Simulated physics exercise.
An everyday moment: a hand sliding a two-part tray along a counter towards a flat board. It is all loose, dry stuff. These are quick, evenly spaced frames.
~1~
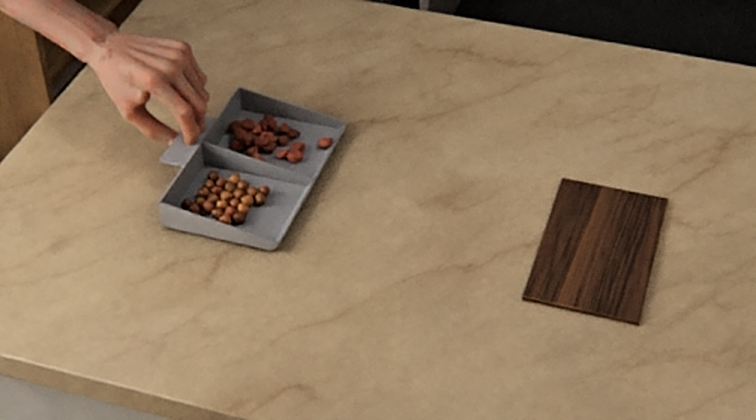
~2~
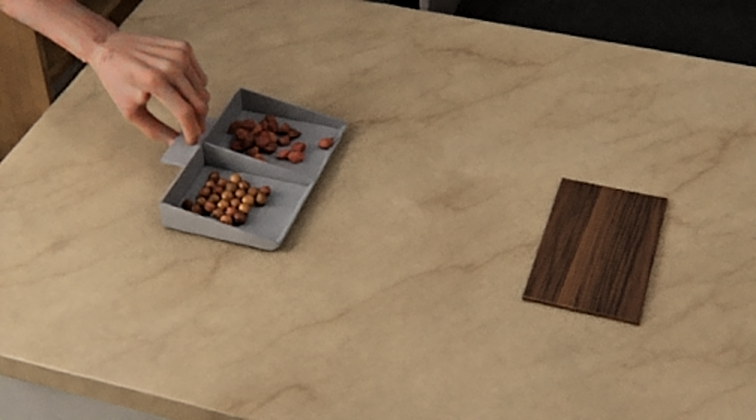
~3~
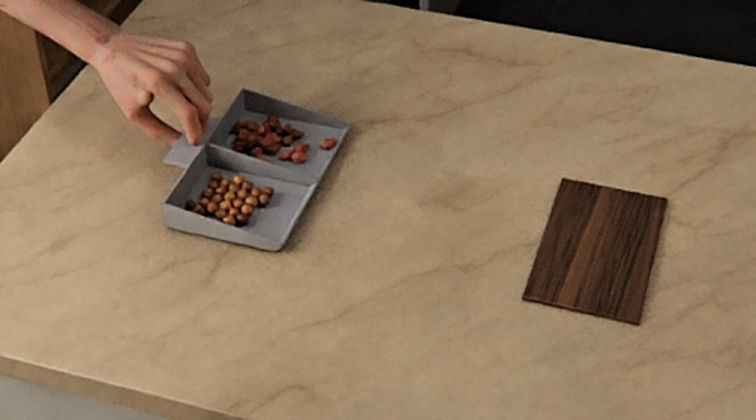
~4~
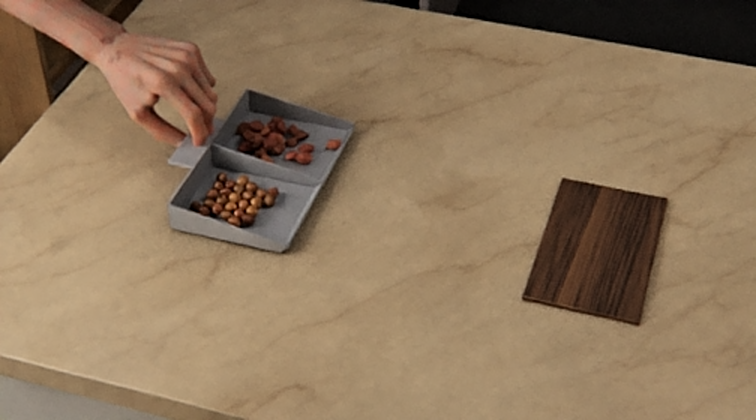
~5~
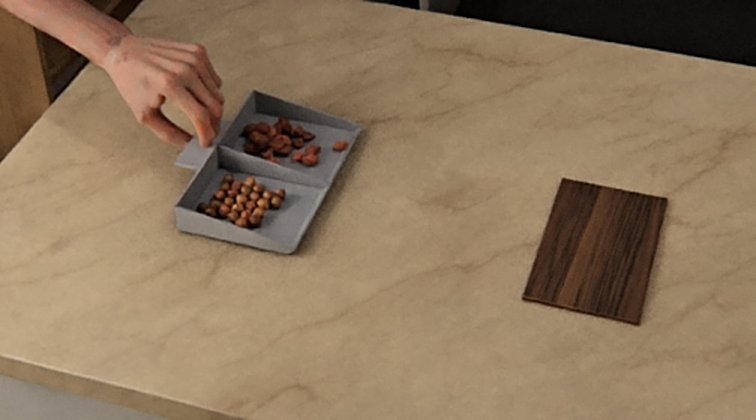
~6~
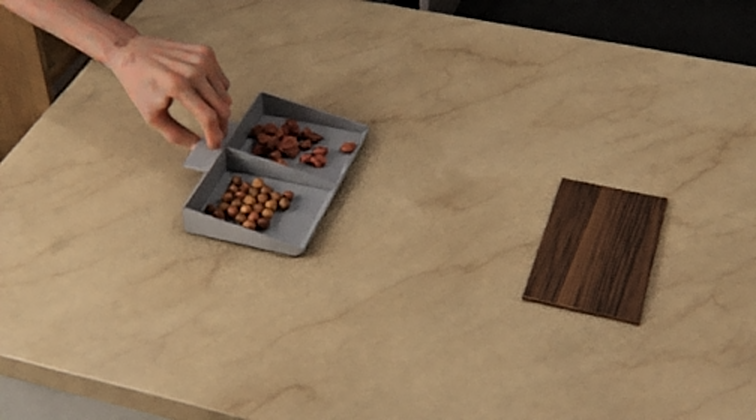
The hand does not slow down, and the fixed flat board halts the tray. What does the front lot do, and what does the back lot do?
Here the front lot keeps within its part, and the back lot keeps within its part.
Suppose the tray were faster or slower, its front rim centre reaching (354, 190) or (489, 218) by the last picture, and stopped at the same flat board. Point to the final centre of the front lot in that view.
Around (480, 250) in the first try, (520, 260) in the second.
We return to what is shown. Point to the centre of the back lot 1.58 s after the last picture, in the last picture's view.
Roughly at (482, 184).
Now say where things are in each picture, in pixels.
The first picture shows front rim (314, 182), at rest; flat board (590, 276); front lot (226, 197), some hazelnuts; back lot (262, 136), some bits of crushed brick.
The second picture shows front rim (315, 182), hardly any of the way covered; back lot (263, 136).
The third picture shows front rim (318, 183), hardly any of the way covered; front lot (230, 198).
The fourth picture shows front rim (323, 184), about a tenth of the way covered; back lot (271, 138).
The fifth picture shows front rim (330, 185), about a tenth of the way covered; front lot (242, 200).
The sixth picture shows front rim (338, 187), about a tenth of the way covered; flat board (590, 276); front lot (250, 202); back lot (285, 140).
Then, 0.63 s later than the last frame, tray still sliding, front rim near (433, 207); front lot all inside; back lot all inside.
Then, 1.37 s later than the last frame, tray stopped at the flat board; front lot all inside; back lot all inside.
When it is over, tray stopped at the flat board; front lot all inside; back lot all inside.
